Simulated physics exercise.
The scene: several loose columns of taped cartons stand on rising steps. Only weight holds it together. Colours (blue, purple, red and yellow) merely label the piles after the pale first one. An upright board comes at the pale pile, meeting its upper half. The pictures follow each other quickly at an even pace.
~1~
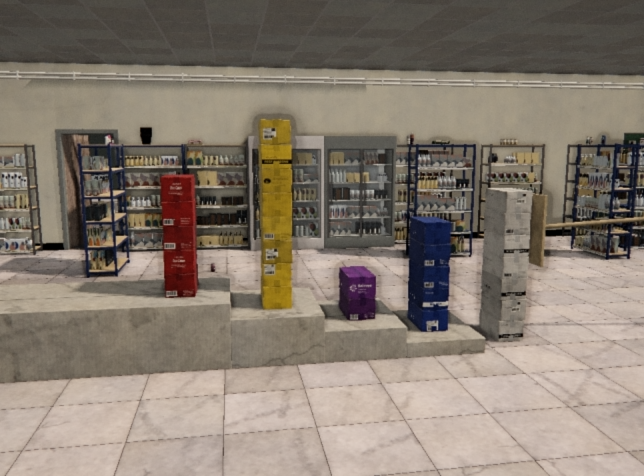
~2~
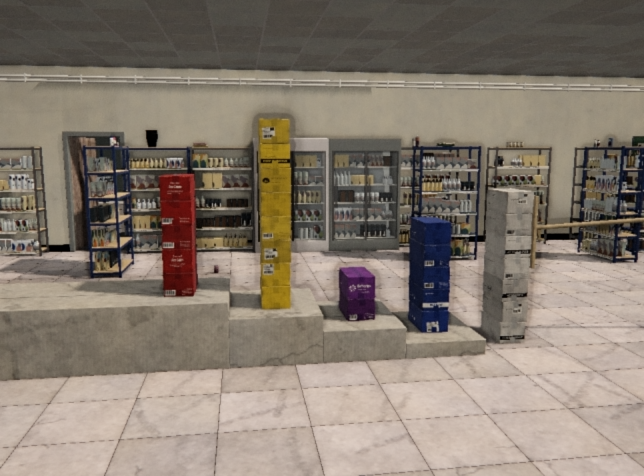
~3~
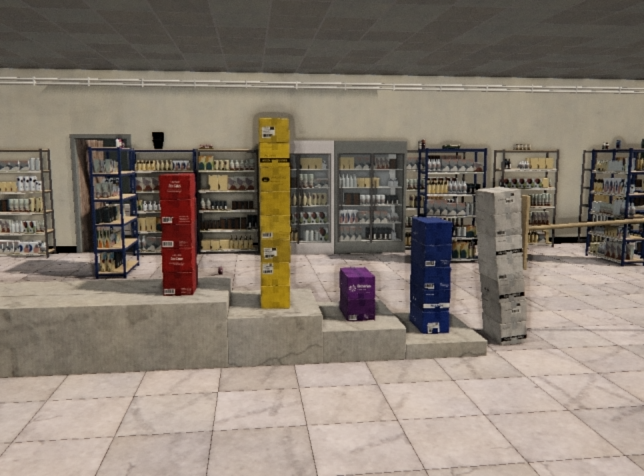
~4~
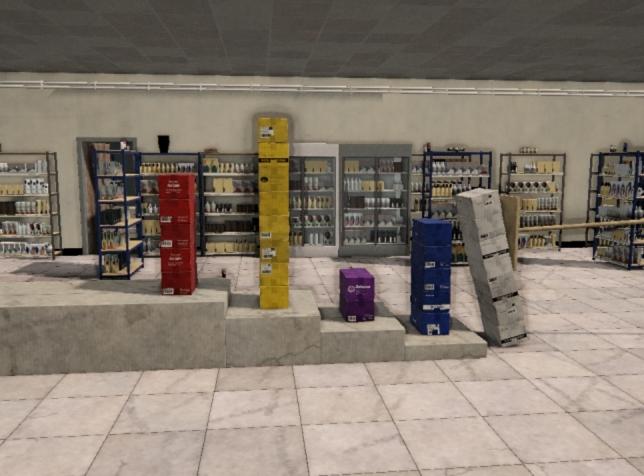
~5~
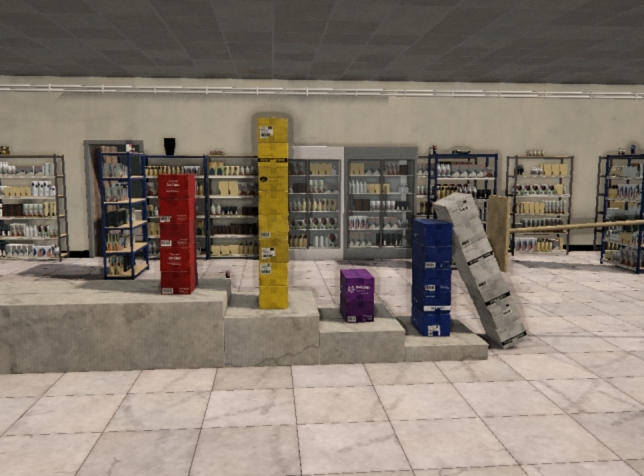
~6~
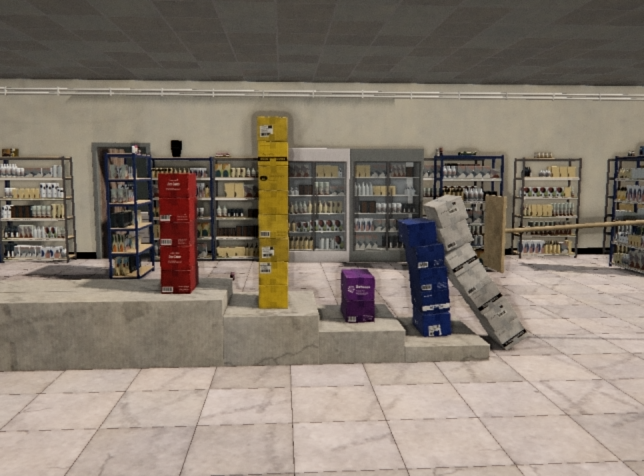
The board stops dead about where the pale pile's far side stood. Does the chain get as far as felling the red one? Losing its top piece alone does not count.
The red pile is left standing.
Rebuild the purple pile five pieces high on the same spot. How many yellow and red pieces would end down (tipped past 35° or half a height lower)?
Yellow 8, red 5.
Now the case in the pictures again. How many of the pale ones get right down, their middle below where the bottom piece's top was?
1 of them.
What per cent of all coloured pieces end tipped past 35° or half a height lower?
Some 25 per cent of them.
Soon after the last picture, 5 of the pale pile down; none of the 5 red cartons down (0 of 20 in all colours); top red carton unmoved; top blue carton leaning a little.
A little later, 7 of the pale pile down; none of the 5 red cartons down (0 of 20 in all colours); top red carton unmoved; top blue carton leaning clearly.
Later still, 7 of the pale pile down; none of the 5 red cartons down (5 of 20 in all colours); top red carton unmoved; top blue carton leaning well over, about its own height lower.
After that, 7 of the pale pile down; none of the 5 red cartons down (5 of 20 in all colours); top red carton unmoved; top blue carton upside down.
At rest, 7 of the pale pile down; none of the 5 red cartons down (5 of 20 in all colours); top red carton unmoved; top blue carton upside down. As the last picture would show them, middles, top red carton near (178, 185), top blue carton near (304, 275).
